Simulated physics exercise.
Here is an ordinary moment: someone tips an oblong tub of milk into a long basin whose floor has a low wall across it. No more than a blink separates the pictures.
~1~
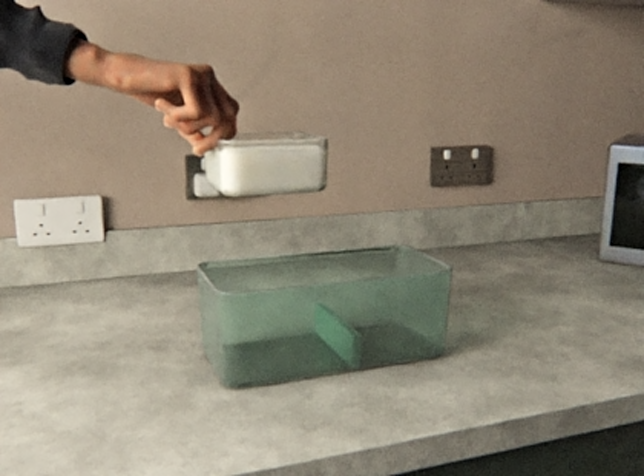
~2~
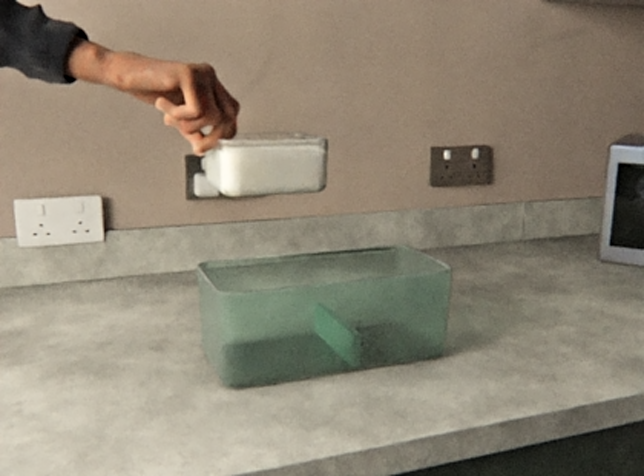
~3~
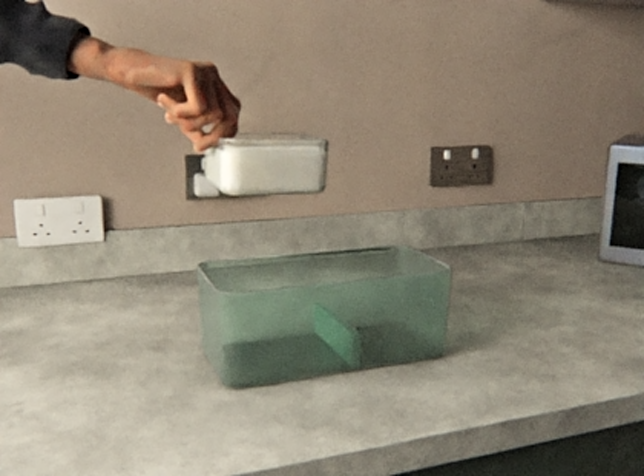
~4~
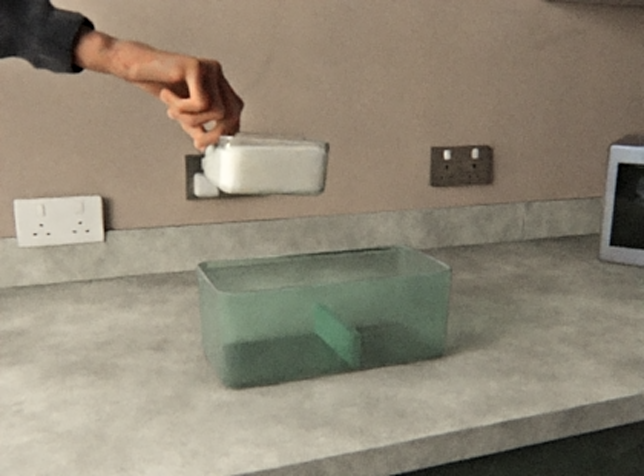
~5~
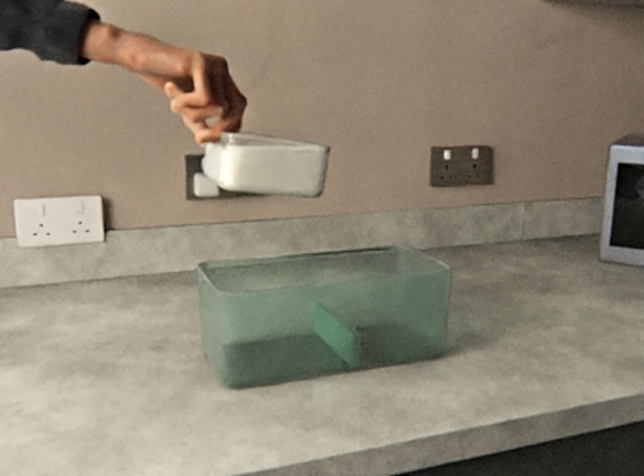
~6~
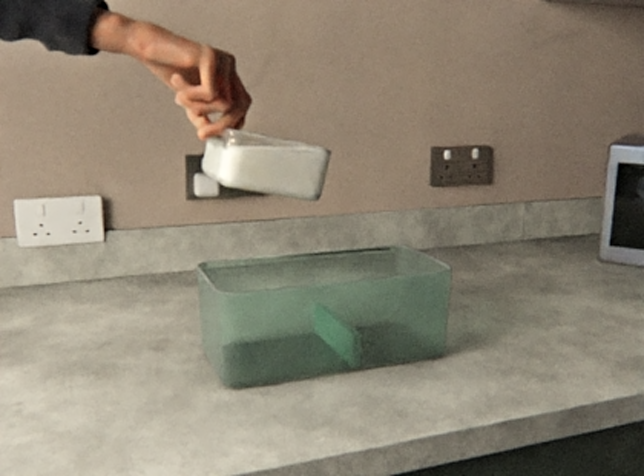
The footage shows a hand holding a clear oblong tub of white liquid above a long, greenish see-through basin with a low wall inside, on a grey counter, then gradually tilting the tub slightly down to the right.
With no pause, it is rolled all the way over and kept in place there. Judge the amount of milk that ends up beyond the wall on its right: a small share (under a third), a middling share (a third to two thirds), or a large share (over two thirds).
A large share.
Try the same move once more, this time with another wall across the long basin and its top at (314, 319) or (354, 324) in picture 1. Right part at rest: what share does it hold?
My guess is some 85 percent the first time and some 55 percent the second.
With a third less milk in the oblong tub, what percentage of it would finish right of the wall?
The share comes to some 60 parts in a hundred.
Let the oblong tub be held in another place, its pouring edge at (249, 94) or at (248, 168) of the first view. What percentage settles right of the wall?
Roughly 15 per cent, then roughly 5 per cent.
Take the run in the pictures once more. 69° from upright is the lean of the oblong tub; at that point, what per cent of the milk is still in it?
Remaining fraction: Approx. 40 %.
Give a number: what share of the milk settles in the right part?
That is roughly 75 percent of it.
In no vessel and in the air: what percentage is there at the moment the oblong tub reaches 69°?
Airborne fraction: Approx. 40 %.
A moment on, the oblong tub is tipped part way and 38 per cent is still to pour, 1 is left of the wall and 21 right of it.
Next, the oblong tub is tipped right over and 7 per cent is still to pour, 12 is left of the wall and 73 right of it.
Then the oblong tub is tipped right over and 0 per cent is still to pour, 24 is left of the wall and 73 right of it.
Later the oblong tub is tipped right over and 0 per cent is still to pour, 25 is left of the wall and 73 right of it.
Finally, 25 per cent lies left of the wall, 73 right of it and 2 outside.
